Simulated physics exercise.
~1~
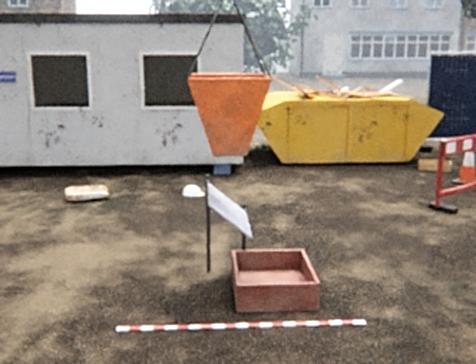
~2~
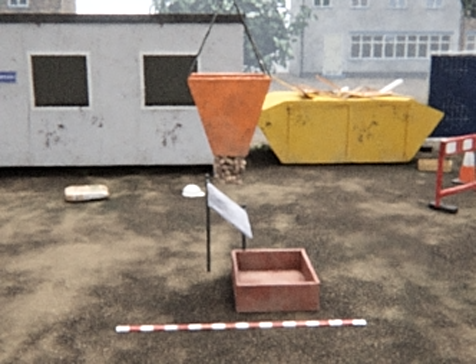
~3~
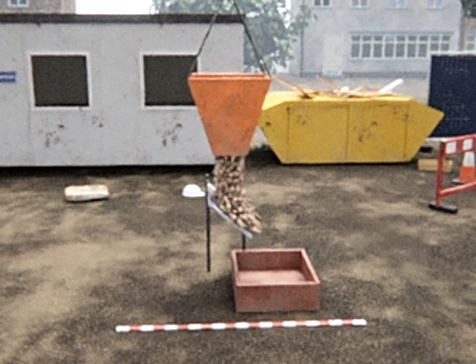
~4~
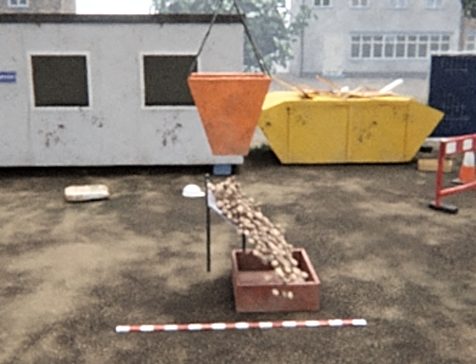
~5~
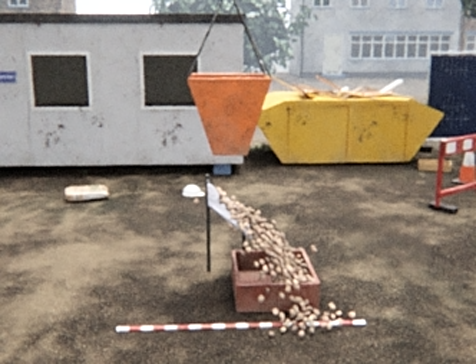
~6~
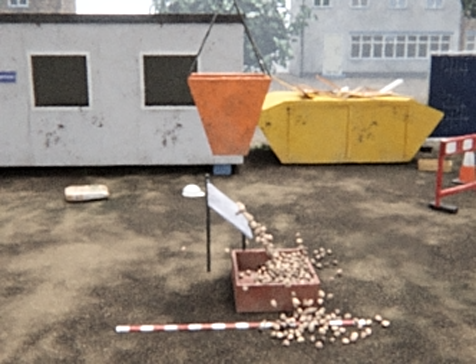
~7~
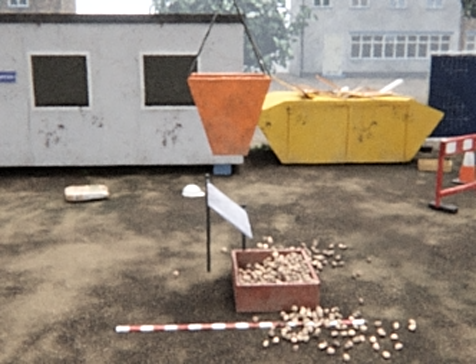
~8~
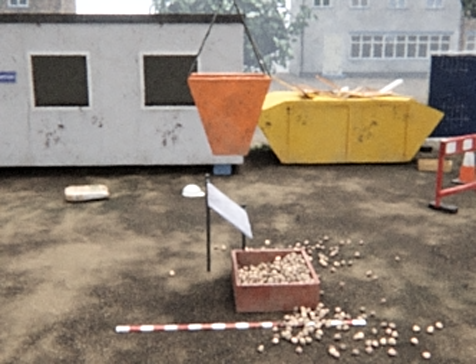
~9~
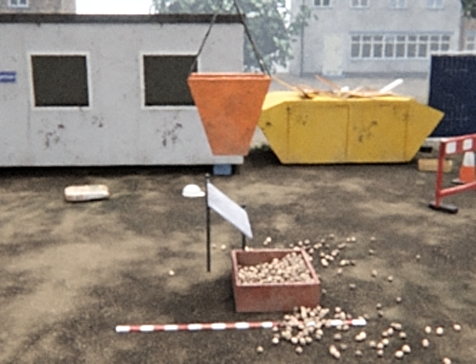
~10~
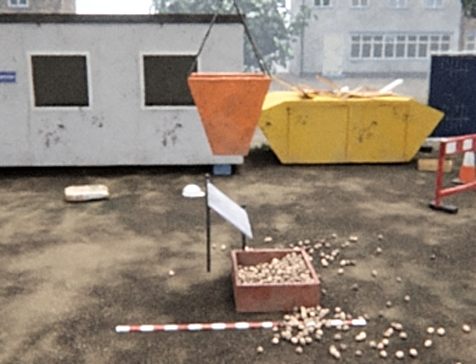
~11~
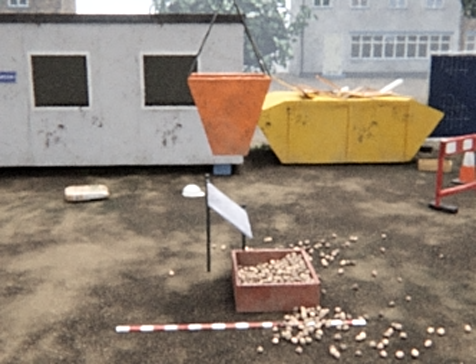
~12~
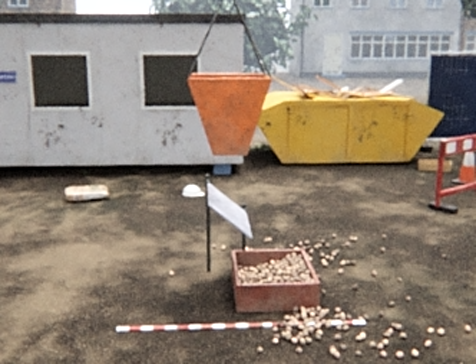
Round stones dropping from a hanging orange hopper, sliding off a sloping plate and mostly filling a bin, some scattering right.
